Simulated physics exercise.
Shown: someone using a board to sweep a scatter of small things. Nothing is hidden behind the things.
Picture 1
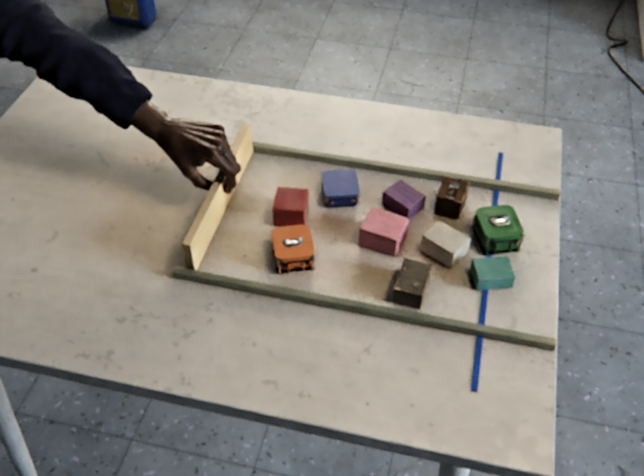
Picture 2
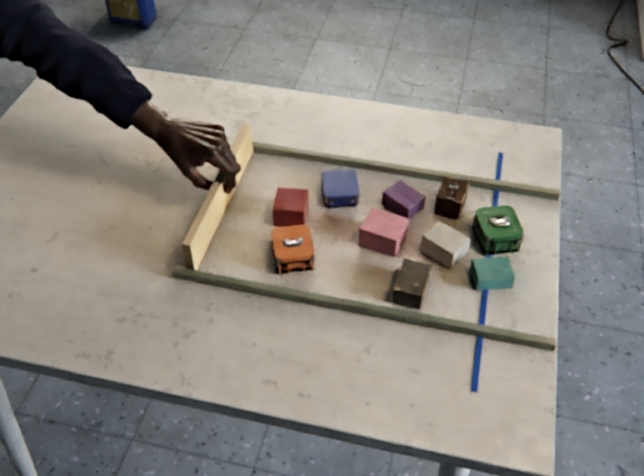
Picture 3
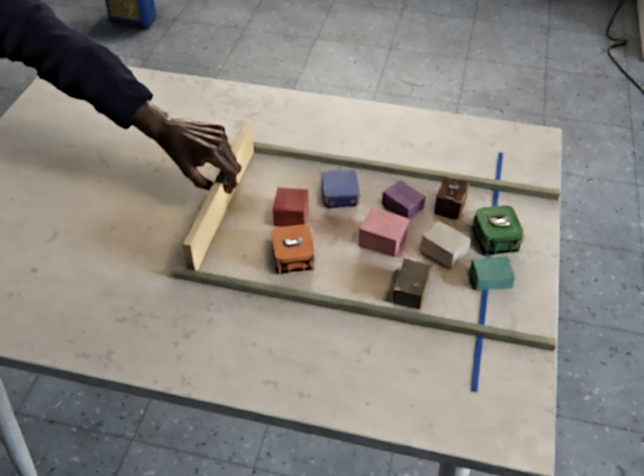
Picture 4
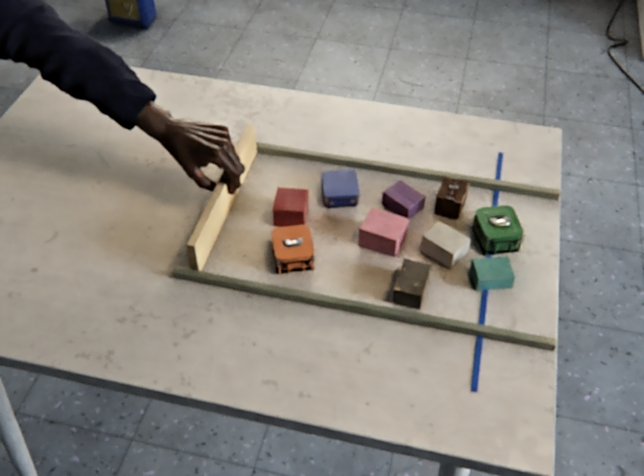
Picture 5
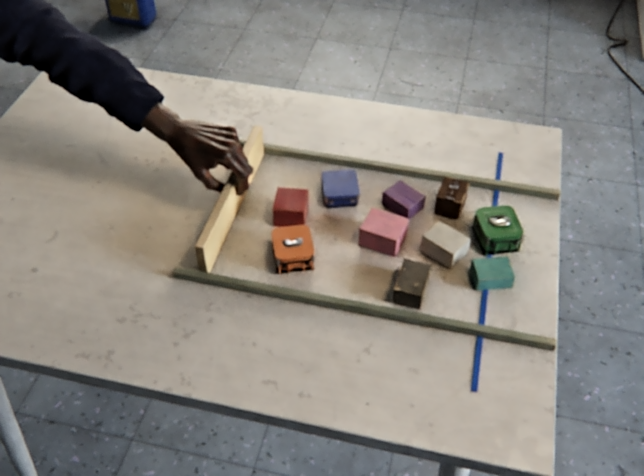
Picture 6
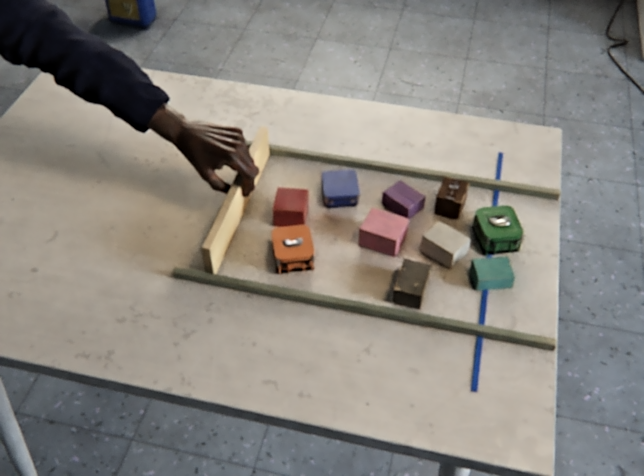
On a table, a hand slides a wooden board slightly right toward scattered colourful blocks and cases.
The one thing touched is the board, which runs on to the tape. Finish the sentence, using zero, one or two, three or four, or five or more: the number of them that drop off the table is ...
The number that drop off the table is three or four.
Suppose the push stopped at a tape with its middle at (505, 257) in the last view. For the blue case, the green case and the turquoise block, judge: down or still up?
In order, the blue case keeps its spot, then the green case goes off the edge, then the turquoise block goes off the edge.
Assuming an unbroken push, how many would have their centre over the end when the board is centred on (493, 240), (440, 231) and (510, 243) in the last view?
Respectively 4, 0 and 7.
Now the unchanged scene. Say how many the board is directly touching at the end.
That comes to 3.
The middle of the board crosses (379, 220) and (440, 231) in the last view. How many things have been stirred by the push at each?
The number moved is 10 and then 10.
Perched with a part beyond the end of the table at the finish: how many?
It's 2.
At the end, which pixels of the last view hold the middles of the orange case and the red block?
Final positions: Near (506, 293); near (508, 246).
A little later, none off yet; green case at rest near (498, 230); turquoise block at rest near (492, 273); white block at rest near (445, 245).
When it is over, the number that fall off is three or four; down, brown box, white block, turquoise block and green case.
